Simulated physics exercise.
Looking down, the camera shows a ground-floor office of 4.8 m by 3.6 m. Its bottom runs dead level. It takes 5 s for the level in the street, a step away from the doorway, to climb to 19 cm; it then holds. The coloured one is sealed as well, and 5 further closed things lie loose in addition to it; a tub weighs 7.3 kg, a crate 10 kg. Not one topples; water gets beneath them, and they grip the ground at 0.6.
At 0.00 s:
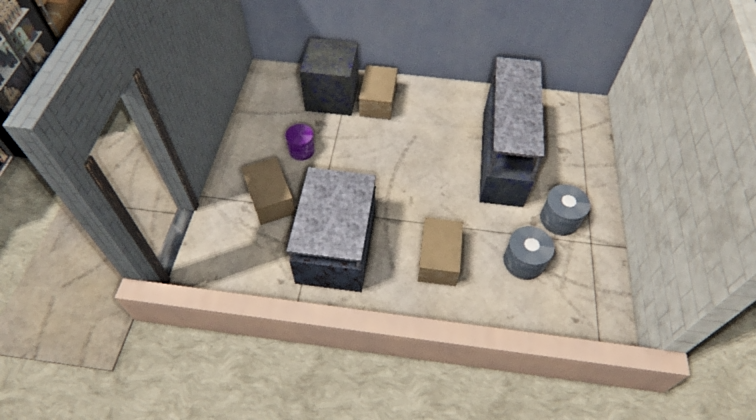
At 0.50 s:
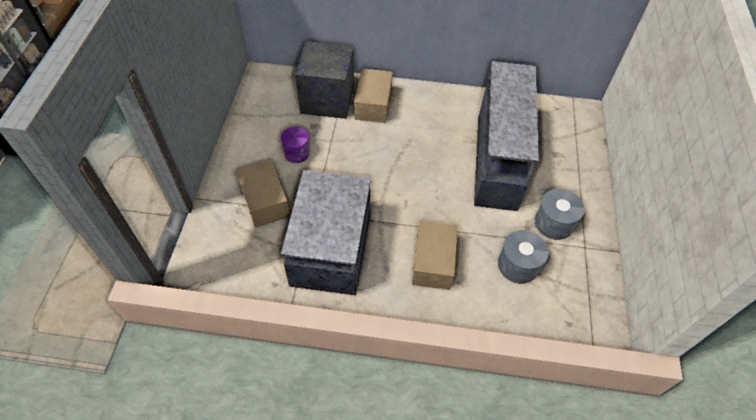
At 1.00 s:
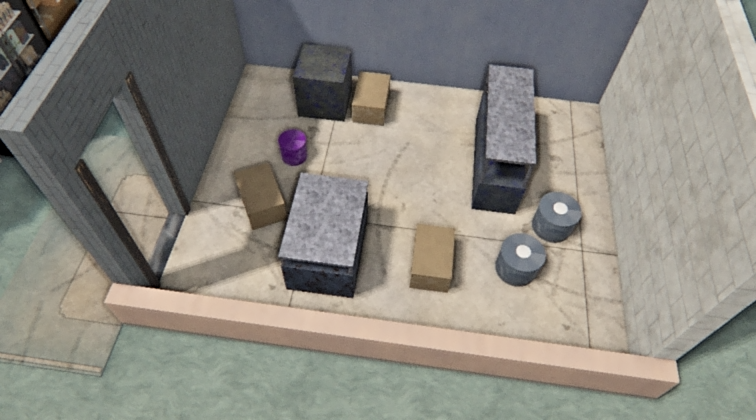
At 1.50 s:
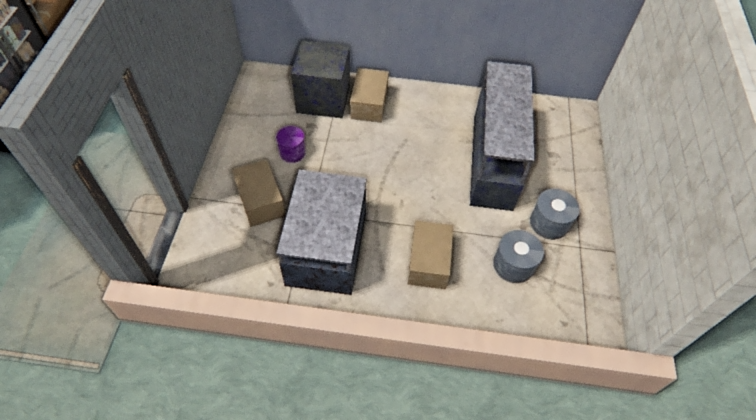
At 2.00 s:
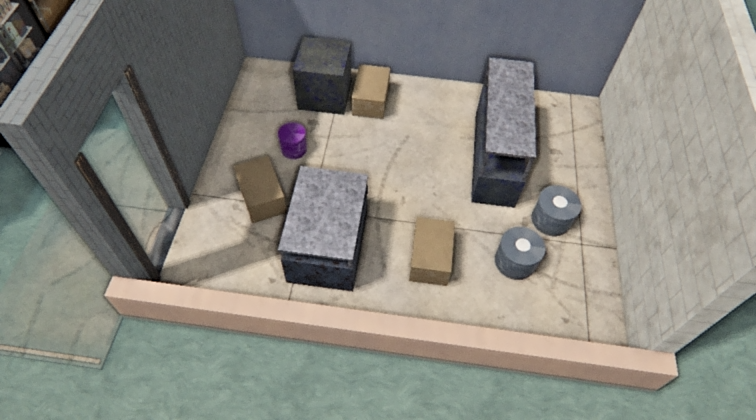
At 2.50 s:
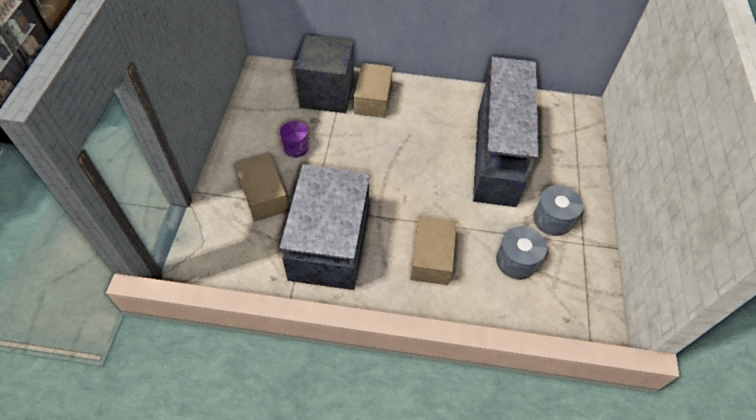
The footage shows a walled room from above, holding dark blocks, brown boxes, gray cylinders and a purple pail. Greenish water spreads over the ground outside and reaches the doorway, while the objects inside stay in place.
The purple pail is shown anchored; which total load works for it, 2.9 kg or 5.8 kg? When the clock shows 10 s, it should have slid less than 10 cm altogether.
Neither.
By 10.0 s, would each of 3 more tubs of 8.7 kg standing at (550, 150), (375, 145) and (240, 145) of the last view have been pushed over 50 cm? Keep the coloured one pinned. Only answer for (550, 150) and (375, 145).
Order as asked: Stays within / stays within.
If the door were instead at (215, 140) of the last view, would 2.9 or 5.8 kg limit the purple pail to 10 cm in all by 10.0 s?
If so, then both options fall short.
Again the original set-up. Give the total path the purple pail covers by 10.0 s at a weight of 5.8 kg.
Total distance: Near 30 cm.
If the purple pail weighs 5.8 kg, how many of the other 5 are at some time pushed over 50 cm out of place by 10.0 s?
The number is 1.
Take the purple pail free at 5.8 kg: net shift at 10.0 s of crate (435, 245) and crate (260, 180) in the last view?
Respectively 0 and 60 centimetres.
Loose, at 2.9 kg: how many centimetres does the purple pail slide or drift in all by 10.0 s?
50 cm in all.
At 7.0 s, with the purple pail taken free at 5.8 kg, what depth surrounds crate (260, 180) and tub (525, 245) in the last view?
First roughly 5 cm, second roughly 1 cm.
After 3.5 s the purple pail would be 0 cm from its start with 2.9 kg and 0 cm from its start with 5.8 kg; 0 cm of water round it then.
After 4.5 s the purple pail would be 0 cm from its start with 2.9 kg and 0 cm from its start with 5.8 kg; 0 cm of water round it then.
After 7.0 s the purple pail would be 49 cm from its start with 2.9 kg and 3 cm from its start with 5.8 kg; 3 cm of water round it then.
After 10.0 s the purple pail would be 49 cm from its start with 2.9 kg and 28 cm from its start with 5.8 kg; 4 cm of water round it then.
